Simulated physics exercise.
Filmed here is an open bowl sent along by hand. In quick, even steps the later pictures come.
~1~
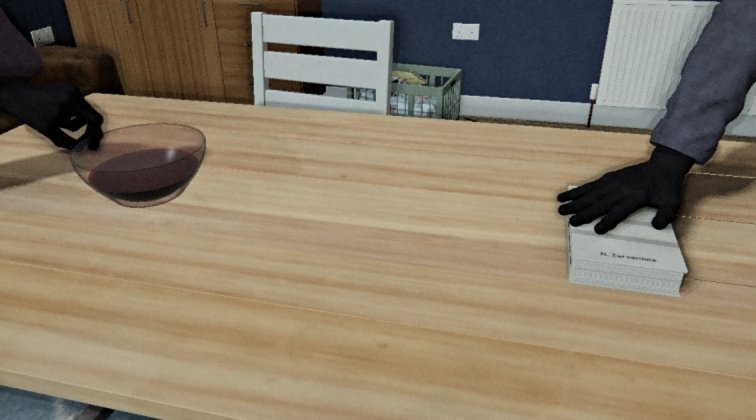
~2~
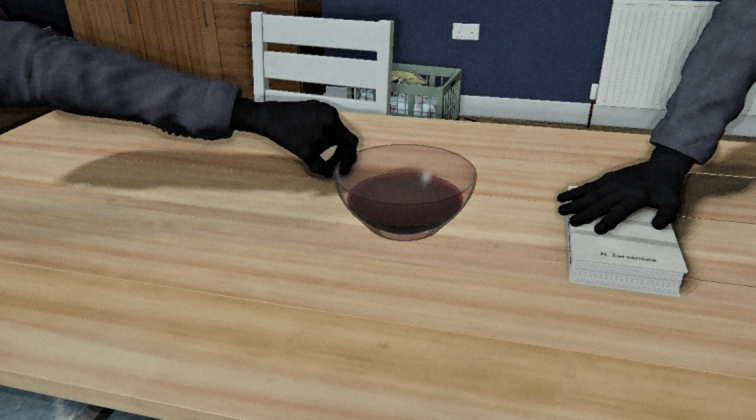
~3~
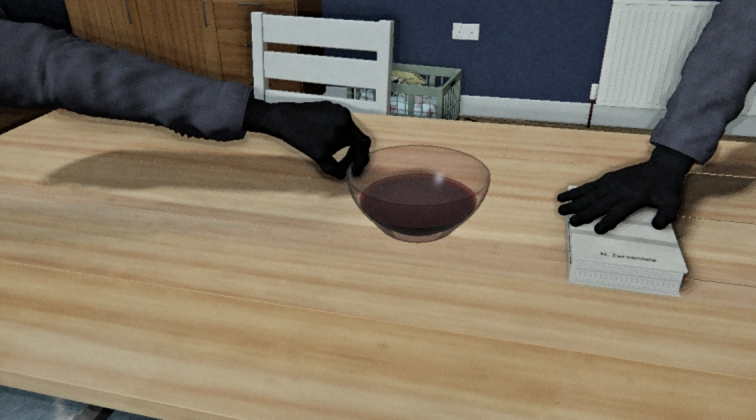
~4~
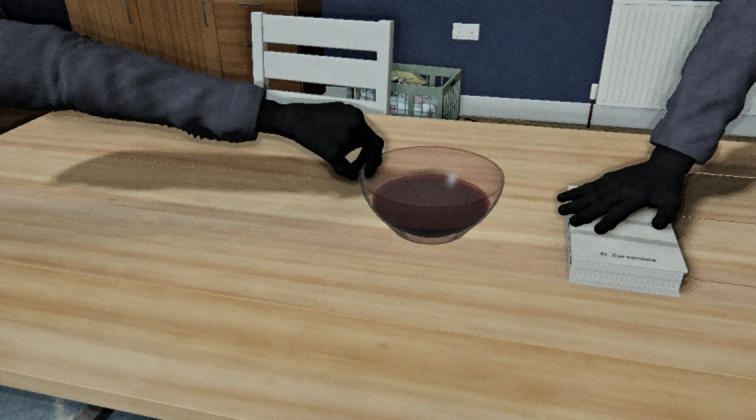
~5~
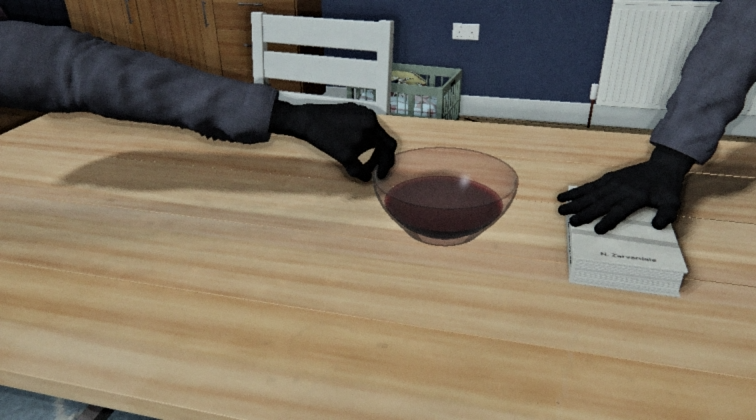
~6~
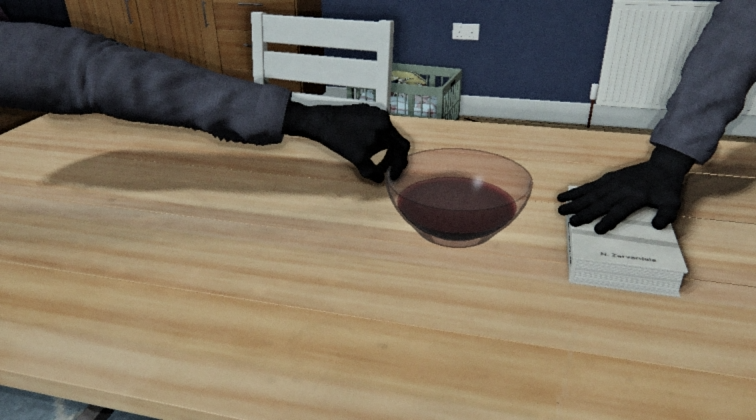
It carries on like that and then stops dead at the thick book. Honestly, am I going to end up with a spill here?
No, nothing goes over.
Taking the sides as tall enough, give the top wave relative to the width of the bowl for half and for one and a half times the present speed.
Roughly 5 per cent first, then roughly 15 per cent.
Next, the bowl meets the thick book.
After that, the grape juice surges up the wall; the wave climbs under half way to the rim.
Finally, the bowl stands at the thick book; its rim is dry.
